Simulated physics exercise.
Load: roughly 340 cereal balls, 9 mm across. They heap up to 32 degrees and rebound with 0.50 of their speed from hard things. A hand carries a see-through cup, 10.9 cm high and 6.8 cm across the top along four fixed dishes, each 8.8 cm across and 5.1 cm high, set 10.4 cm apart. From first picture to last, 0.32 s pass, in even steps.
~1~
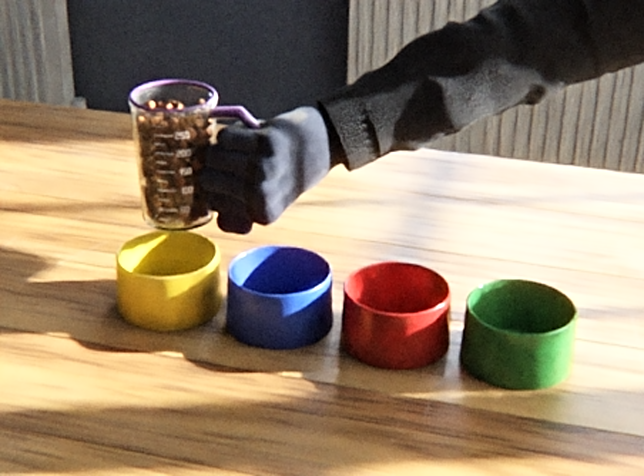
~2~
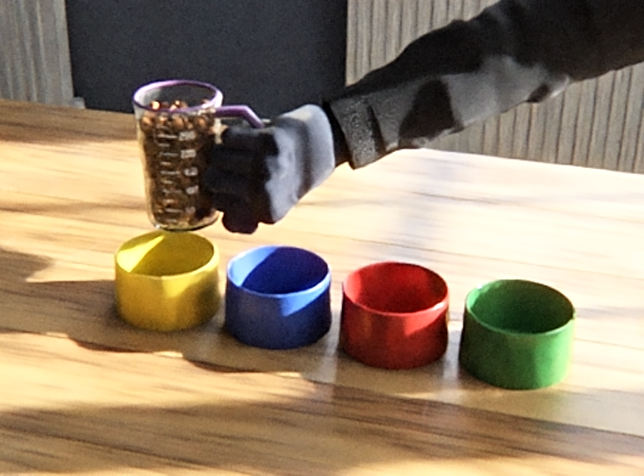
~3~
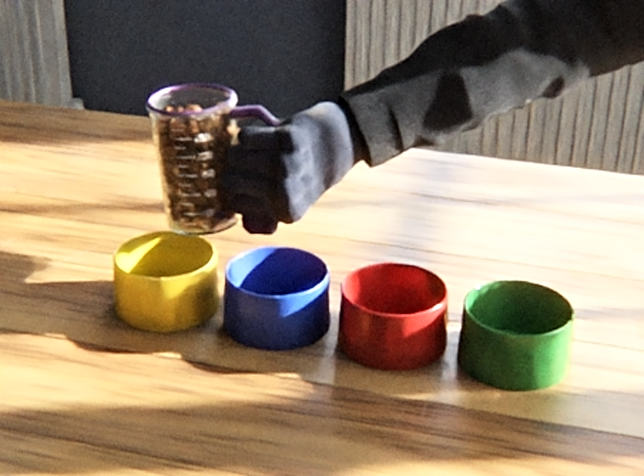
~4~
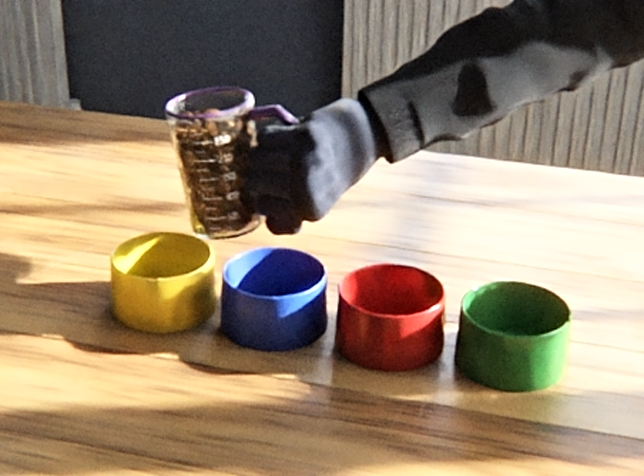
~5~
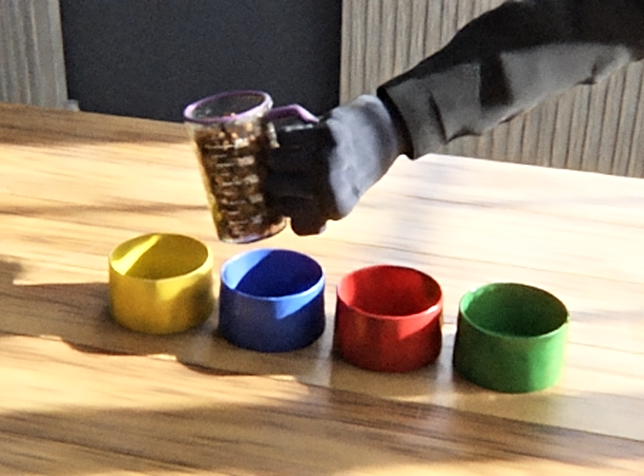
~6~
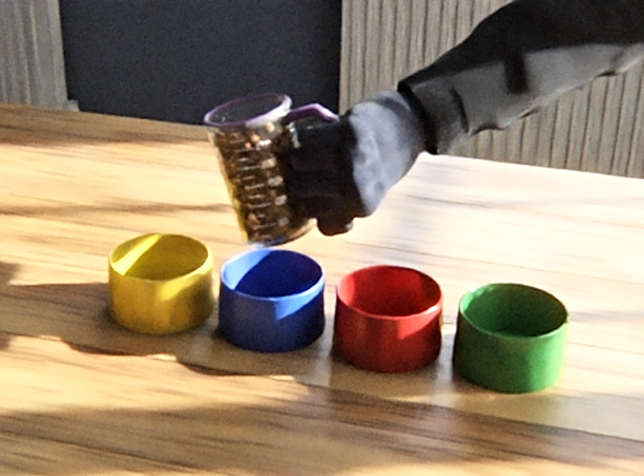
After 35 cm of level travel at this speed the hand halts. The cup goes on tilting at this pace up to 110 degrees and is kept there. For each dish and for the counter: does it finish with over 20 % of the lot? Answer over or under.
Red: Under, blue: Under, green: Over, yellow: Under, counter: Under.
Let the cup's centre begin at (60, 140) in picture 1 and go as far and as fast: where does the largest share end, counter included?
The winner: Red.
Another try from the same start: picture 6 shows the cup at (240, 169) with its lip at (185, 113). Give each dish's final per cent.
Red 0, blue 0, green 90, yellow 0.
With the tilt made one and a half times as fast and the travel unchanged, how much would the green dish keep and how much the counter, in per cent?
Green 90; counter 10.
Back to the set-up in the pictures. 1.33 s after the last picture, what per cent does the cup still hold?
Some 95 per cent of the load.
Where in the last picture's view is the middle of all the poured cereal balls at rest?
At about (499, 334).
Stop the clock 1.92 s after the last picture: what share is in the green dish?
Some 45 per cent.
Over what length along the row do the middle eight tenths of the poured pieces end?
Roughly 6 cm.
Then, 0.80 s after the last picture, tilt 59 degrees; cup holds 100 %.
Then, 1.33 s after the last picture, tilt 89 degrees; cup holds 95 %.
Then, 1.92 s after the last picture, tilt 110 degrees; cup holds 50 %, green 45 %.
In the end, red 0 %, blue 0 %, green 90 %, yellow 0 %, counter 10 %.
